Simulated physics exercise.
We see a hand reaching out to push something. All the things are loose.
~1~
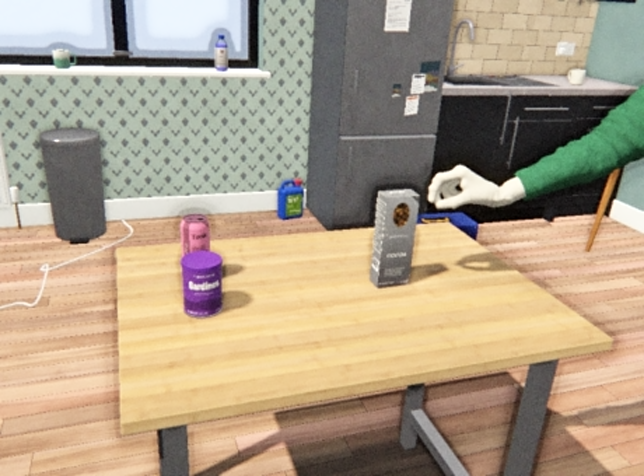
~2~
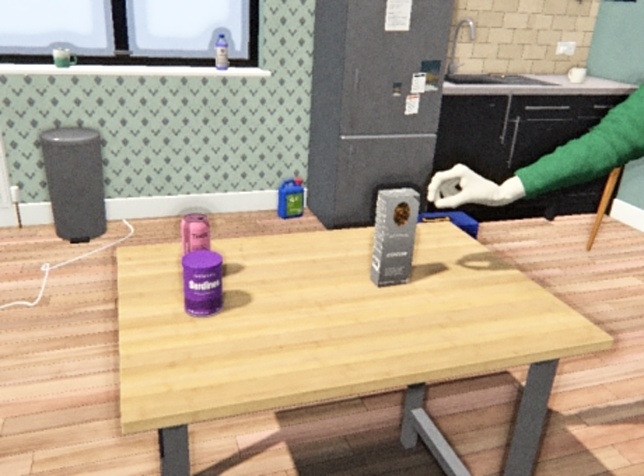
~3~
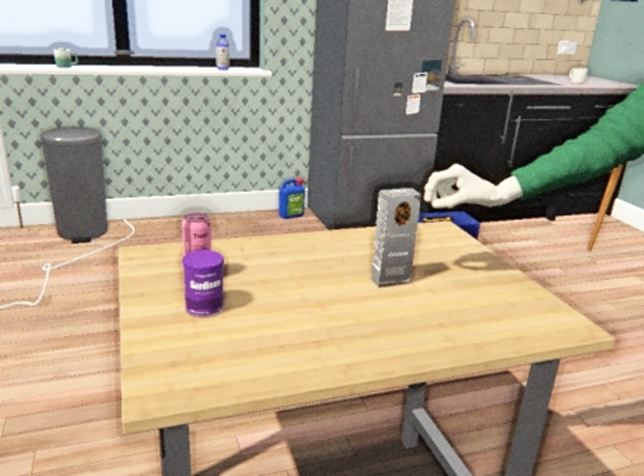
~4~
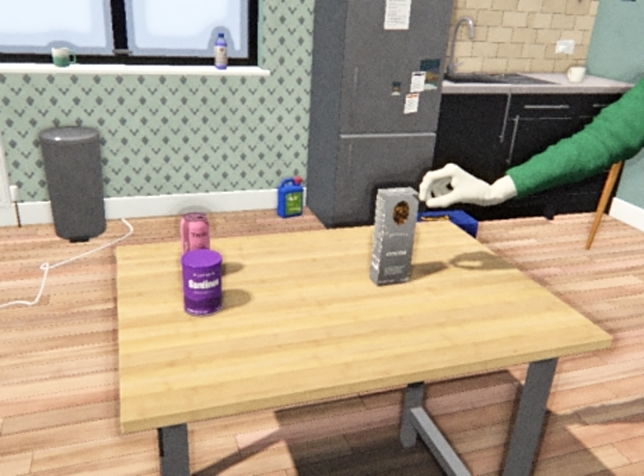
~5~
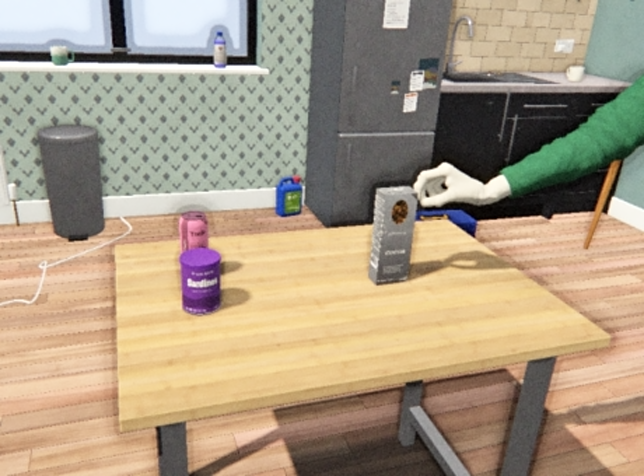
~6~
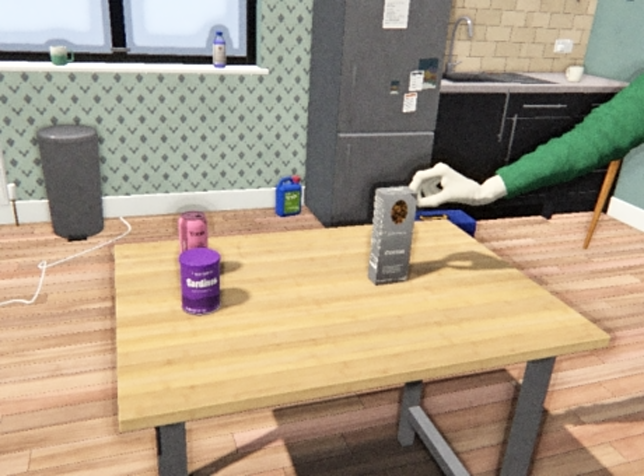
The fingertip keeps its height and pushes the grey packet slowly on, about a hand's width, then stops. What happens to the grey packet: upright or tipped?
The grey packet tips over.
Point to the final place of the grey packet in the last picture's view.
Around (321, 271).
Then, 0.60 s past the last view, grey packet rocked 14° from its first pose near (381, 235).
Then, 1.20 s past the last view, grey packet rocked 46° from its first pose near (354, 241).
Then, 1.40 s past the last view, grey packet on its side near (321, 270).
Finally, down or leaning hard on the table, grey packet. Final places as the last picture's camera would see them, grey packet near (321, 271).
